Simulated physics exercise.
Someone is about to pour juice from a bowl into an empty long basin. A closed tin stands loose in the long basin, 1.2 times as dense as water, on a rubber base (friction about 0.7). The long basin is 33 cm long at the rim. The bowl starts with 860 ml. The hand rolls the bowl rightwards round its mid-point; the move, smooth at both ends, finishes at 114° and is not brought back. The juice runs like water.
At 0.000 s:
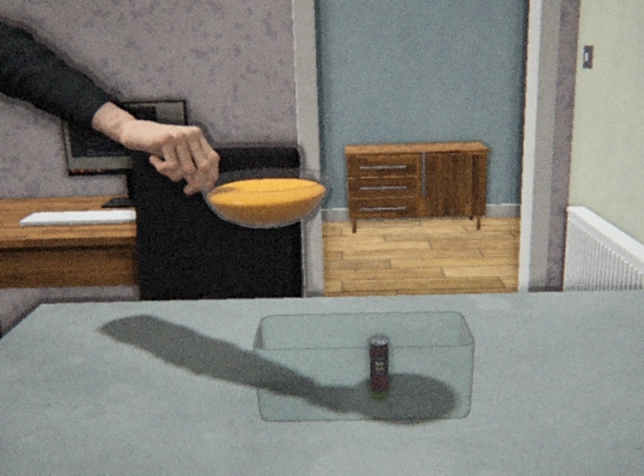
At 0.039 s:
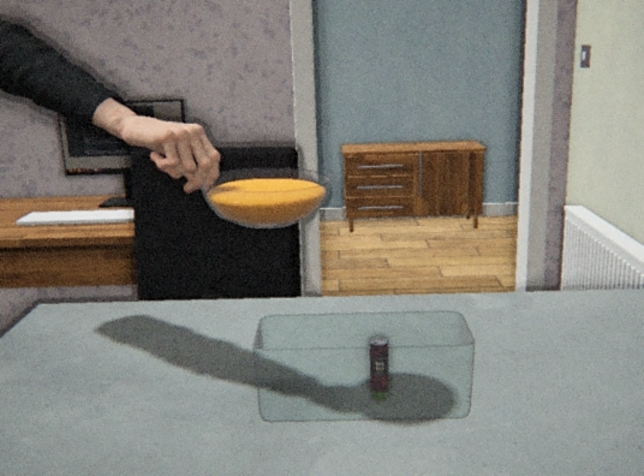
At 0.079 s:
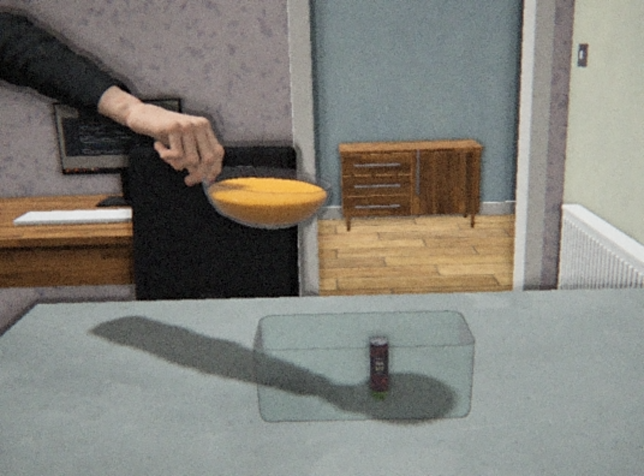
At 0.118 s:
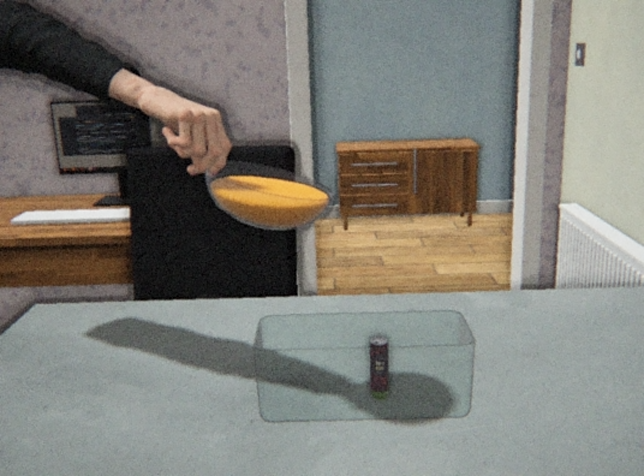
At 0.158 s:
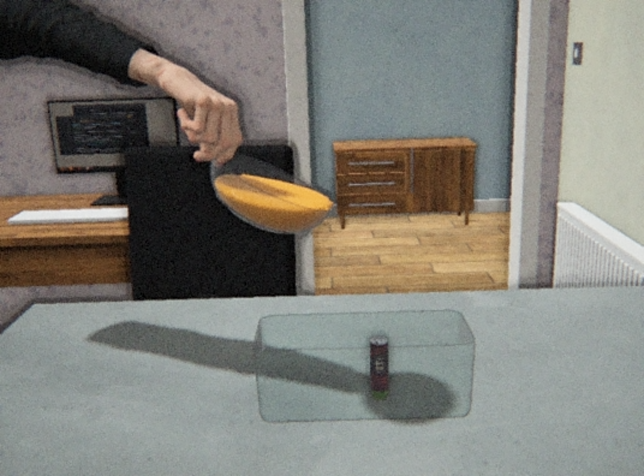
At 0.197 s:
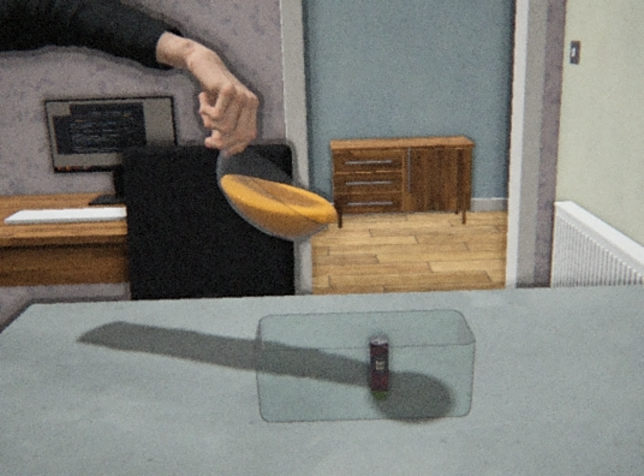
A hand tilts a bowl of orange juice rightwards above a clear basin holding a small tin.
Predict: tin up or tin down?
It topples.
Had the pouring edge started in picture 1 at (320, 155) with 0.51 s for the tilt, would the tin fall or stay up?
Then it falls.
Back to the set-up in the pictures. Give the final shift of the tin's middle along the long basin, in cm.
About 4.0 cm.
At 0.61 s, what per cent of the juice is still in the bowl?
Some 0 per cent.
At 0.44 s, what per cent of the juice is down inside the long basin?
About 42 per cent.
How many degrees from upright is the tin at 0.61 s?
It is at some 50°.
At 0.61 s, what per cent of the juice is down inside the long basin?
About 90 per cent.
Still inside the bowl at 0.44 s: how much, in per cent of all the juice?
Near 1 in a hundred.
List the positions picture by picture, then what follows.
It leans 0°; its right rim is at (330, 179); the juice meets the walls at (208, 191) and (326, 188); the long basin's rim runs from (257, 333) to (468, 329); the tin's top is at (379, 344), in the first frame.
It leans 2°; its right rim is at (330, 181); the juice meets the walls at (208, 190) and (326, 189), in the second frame.
It leans 7°; its right rim is at (332, 187); the juice meets the walls at (208, 186) and (328, 192), in the third frame.
It leans 16°; its right rim is at (333, 196); the juice meets the walls at (211, 182) and (330, 197), in the fourth frame.
It leans 27°; its right rim is at (332, 209); the juice meets the walls at (215, 178) and (324, 200); 1 per cent is over the edge, in the fifth frame.
It leans 40°; its right rim is at (328, 222); the juice meets the walls at (221, 178) and (313, 203); 8 per cent is over the edge, in the sixth frame.
Then, 0.44 s in, the tilt is 110° and 1 per cent is still to pour; the tin stands where it began.
Then, 0.61 s in, the tilt is 114° and 0 per cent is still to pour; the tin leans 49°.
Then, 0.79 s in, the tilt is 114° and 0 per cent is still to pour; the tin lies on its side.
Then, 0.99 s in, the tilt is 114° and 0 per cent is still to pour; the tin lies on its side.
Finally, the tin lies on its side.
